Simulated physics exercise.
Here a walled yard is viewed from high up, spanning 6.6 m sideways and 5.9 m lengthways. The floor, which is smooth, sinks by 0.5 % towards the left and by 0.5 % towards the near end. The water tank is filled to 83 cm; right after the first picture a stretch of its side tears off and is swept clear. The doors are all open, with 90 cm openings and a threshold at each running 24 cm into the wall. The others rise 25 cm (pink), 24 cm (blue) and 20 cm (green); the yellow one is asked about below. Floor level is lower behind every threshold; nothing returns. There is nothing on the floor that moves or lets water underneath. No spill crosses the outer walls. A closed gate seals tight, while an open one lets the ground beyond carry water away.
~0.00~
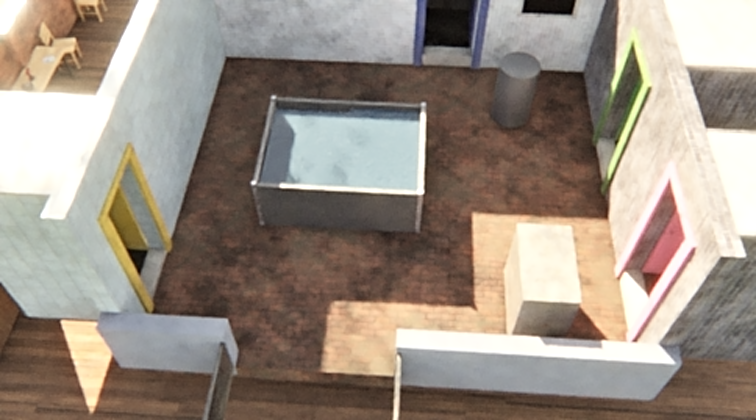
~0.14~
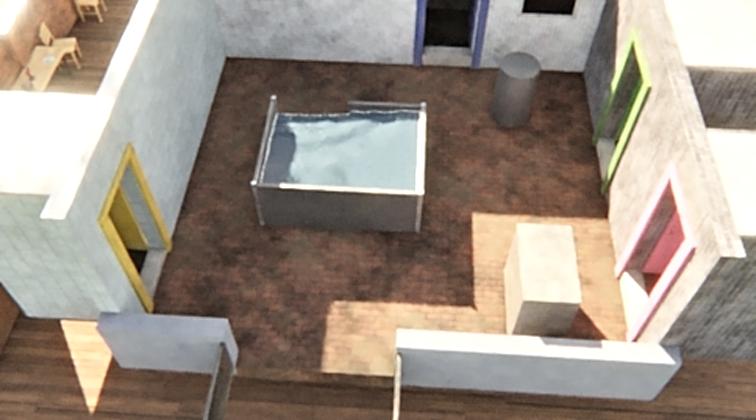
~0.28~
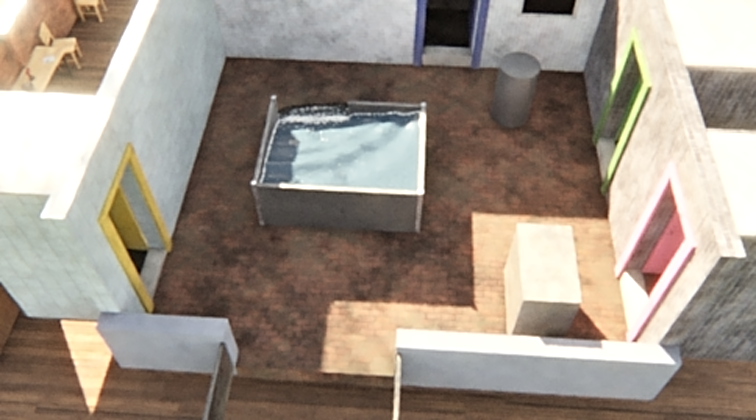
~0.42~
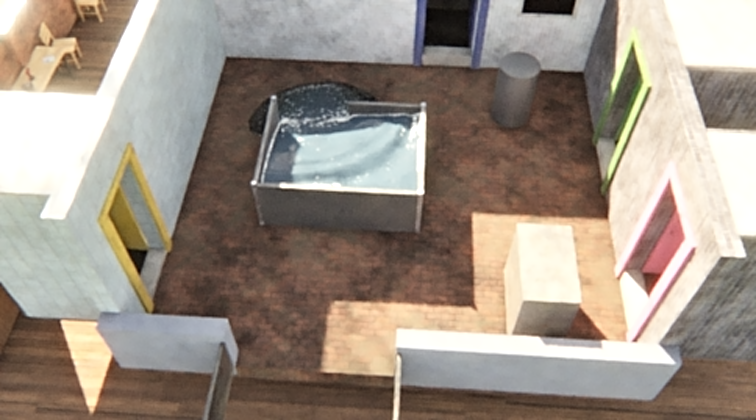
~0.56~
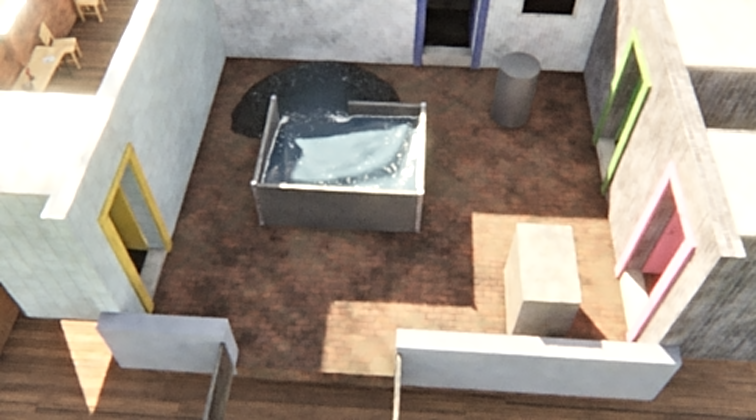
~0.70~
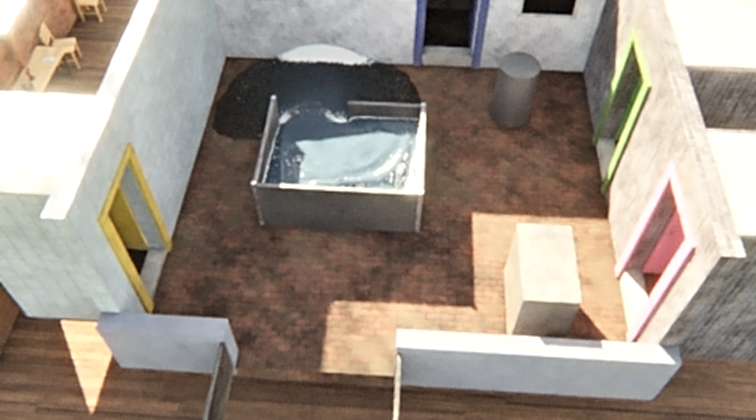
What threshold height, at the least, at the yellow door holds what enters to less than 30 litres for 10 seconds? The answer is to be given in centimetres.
A height of roughly 11 cm.
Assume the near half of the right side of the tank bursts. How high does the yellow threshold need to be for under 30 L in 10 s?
That way, roughly 7.5 cm.
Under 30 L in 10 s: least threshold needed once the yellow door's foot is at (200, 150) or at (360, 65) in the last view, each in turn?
About 7.5 and 33 cm.
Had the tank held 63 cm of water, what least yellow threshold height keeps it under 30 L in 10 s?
7.5 cm.
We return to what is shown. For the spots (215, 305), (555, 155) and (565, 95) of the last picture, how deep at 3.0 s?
First spot about 0 cm, second about 0 cm, third about 10 cm.
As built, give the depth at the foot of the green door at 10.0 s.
The depth there is around 4.5 cm.
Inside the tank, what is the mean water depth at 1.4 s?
The mean depth is about 53 cm.
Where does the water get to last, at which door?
It's the pink one.
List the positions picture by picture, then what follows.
The water tank at (343, 147) is whole and still, 83 cm deep; the yellow door at (140, 238) is dry, in the first picture.
The gap is on the far side, the front 0.3 m out at a hidden place; the back of the water tank holds 83 cm, in the second picture.
The front is at a hidden place, 0.8 m from the gap on the far side; 1.1 m2 of floor is wet, 83 cm left at the back, in the third picture.
The front is at (319, 85), 1.4 m from the gap on the far side; 2.3 m2 of floor is wet, 79 cm left at the back, in the fourth picture.
The front is at (320, 61), 2.0 m from the gap on the far side; 4.3 m2 of floor is wet, 71 cm left at the back, in the fifth picture.
The front is at (272, 59), 2.1 m from the gap on the far side; 5.7 m2 of floor is wet, 72 cm left at the back; 3.0 m in a straight line remain to the yellow door at (140, 238), in the sixth picture.
After 1.4 s water covers 20 % of the floor, deepest (62 cm) near (226, 61); it has not reached the yellow door.
After 3.0 s water covers 45 % of the floor, deepest (35 cm) near (222, 74); it has not reached the yellow door.
After 10.0 s water covers 100 % of the floor, deepest (16 cm) near (600, 371); 11 cm at the yellow door, 28 litres in over its 11 cm threshold.
At the yellow door as built, the water arrived by 3.1 s and peaked near 16 cm at 6.8 s.
With a threshold of 9 cm, 54 litres would have come in within the 10 s; with 12 cm, 19 litres. So under 30 litres takes about 11 cm.
